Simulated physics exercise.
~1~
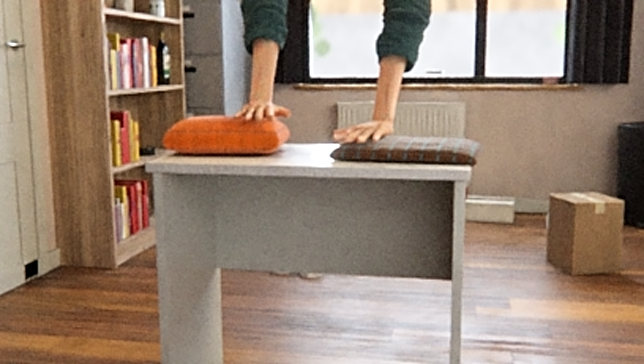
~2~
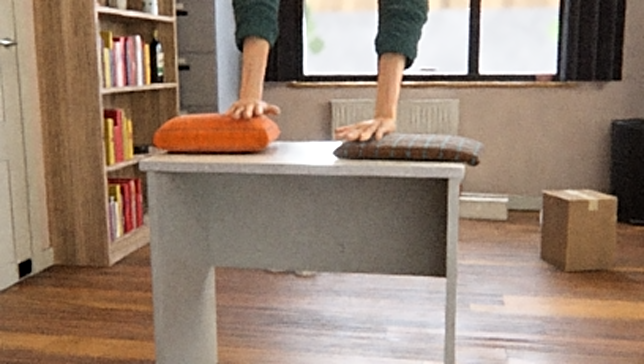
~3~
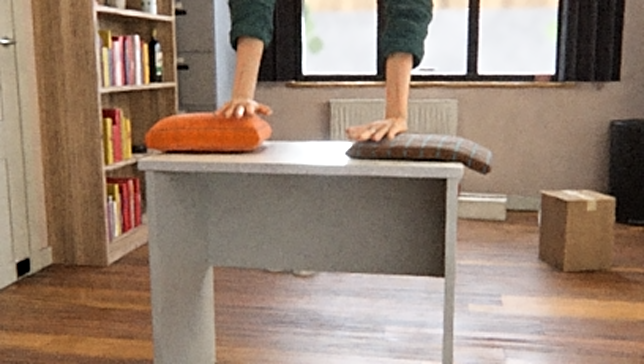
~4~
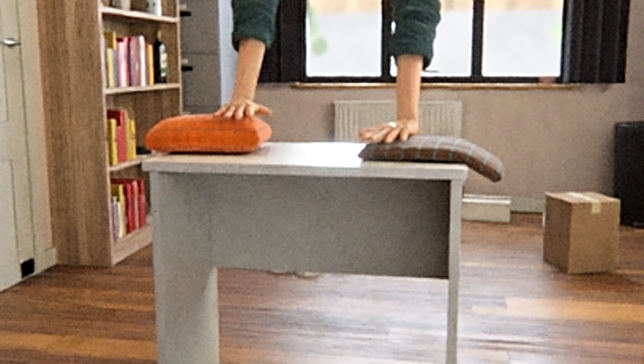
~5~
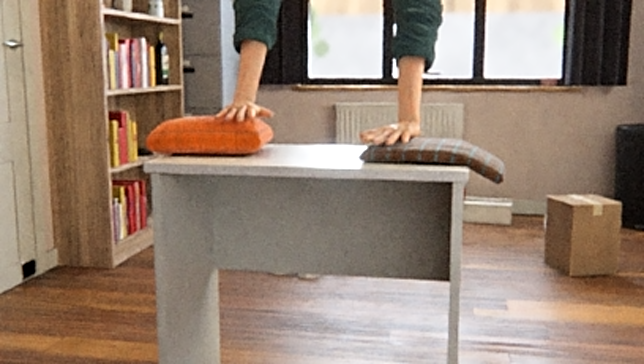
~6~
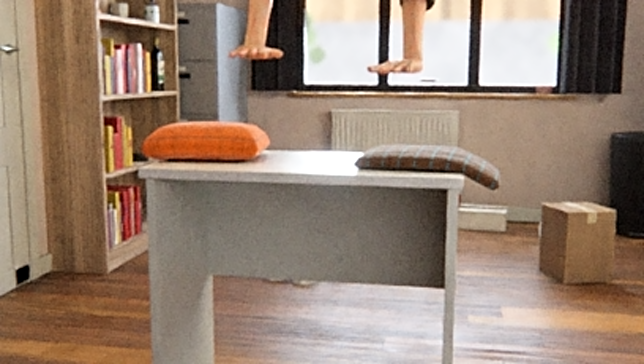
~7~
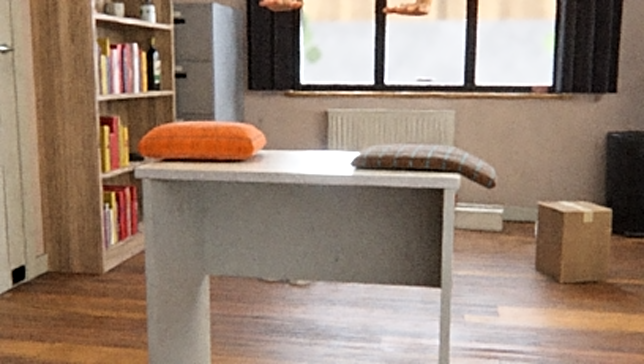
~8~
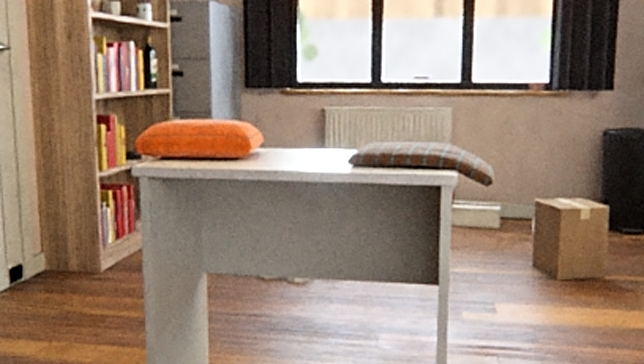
Two hands slide the cushions outward on a bench, then lift away, leaving both resting.
